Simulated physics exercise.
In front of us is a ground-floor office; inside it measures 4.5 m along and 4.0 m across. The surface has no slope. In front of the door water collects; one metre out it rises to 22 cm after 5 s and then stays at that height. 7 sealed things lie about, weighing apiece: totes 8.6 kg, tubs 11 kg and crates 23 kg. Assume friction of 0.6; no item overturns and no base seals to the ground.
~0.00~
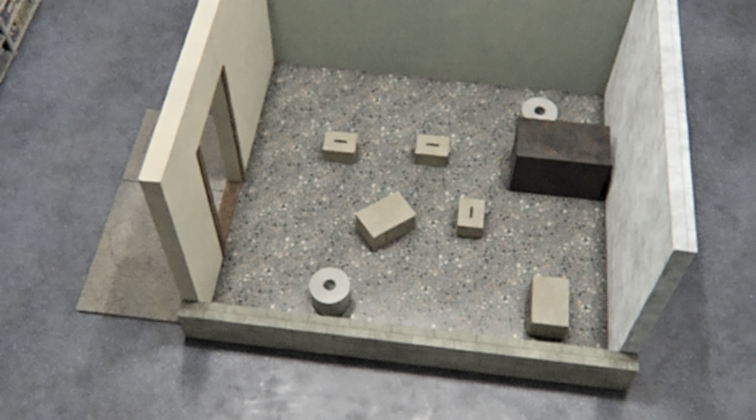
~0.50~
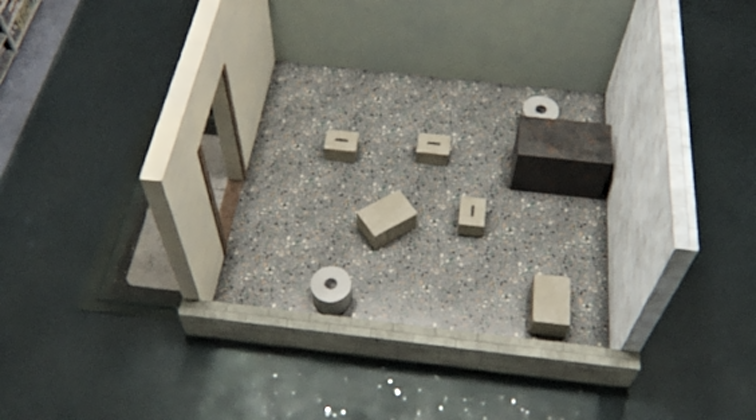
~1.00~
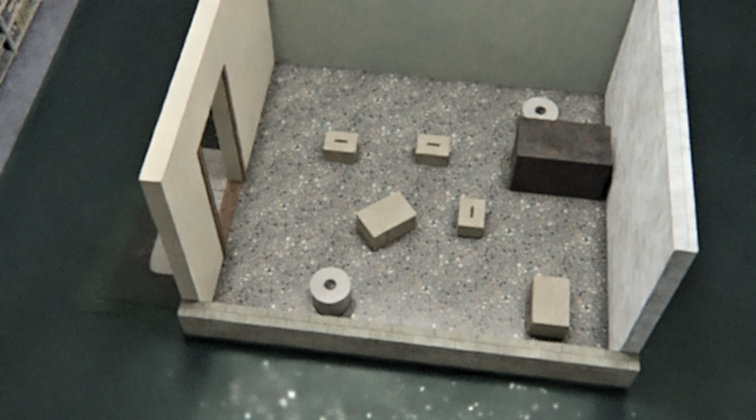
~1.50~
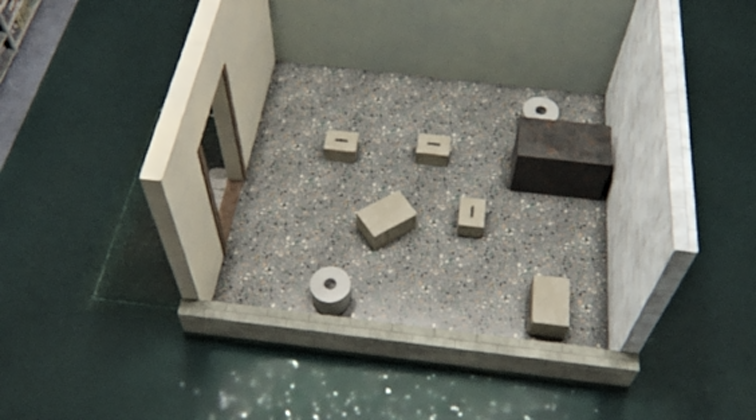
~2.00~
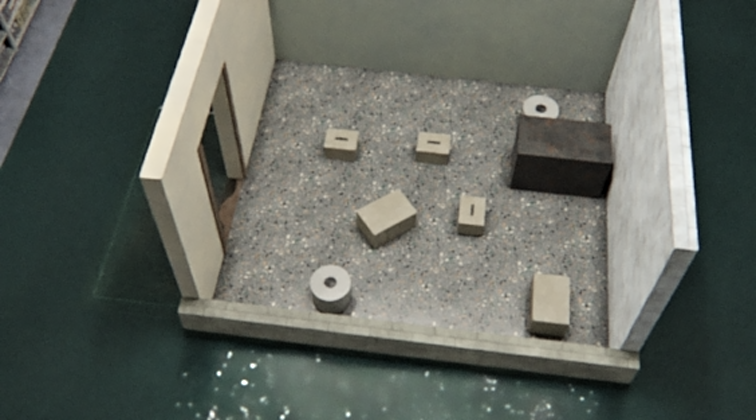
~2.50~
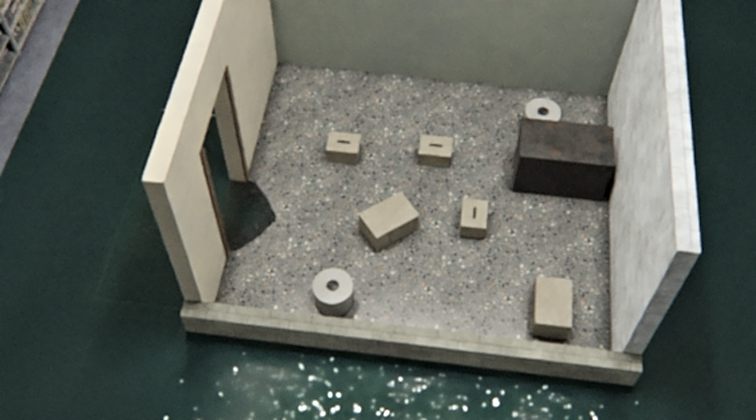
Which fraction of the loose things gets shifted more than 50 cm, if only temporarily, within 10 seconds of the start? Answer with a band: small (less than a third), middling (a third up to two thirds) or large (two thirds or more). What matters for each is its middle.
Small.
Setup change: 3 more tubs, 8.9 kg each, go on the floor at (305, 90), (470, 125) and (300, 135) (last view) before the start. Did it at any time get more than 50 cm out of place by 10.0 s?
Order as asked - falls below the limit, falls below the limit, falls below the limit.
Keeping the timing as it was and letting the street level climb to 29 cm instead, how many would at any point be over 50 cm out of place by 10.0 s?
The answer would then be 5.
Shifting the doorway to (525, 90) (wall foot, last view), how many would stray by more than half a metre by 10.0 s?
In that case the number is 2.
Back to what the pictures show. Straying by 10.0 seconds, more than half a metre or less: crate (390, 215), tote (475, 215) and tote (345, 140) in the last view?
Within, within, within.
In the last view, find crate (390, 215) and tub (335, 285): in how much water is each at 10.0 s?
Depths: Near 7 cm, then near 10 cm.
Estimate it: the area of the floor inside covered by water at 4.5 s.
Wet area: Approx. 4.5 m2.
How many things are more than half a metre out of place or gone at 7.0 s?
Tally at that time: 0.
After 3.5 s 0 of 7 are over 50 cm from their spots; 0 afloat.
After 4.5 s 0 of 7 are over 50 cm from their spots; 0 afloat.
After 7.0 s 0 of 7 are over 50 cm from their spots; 1 afloat.
After 10.0 s 2 of 7 are over 50 cm from their spots, and 2 have been at some point; 1 afloat.
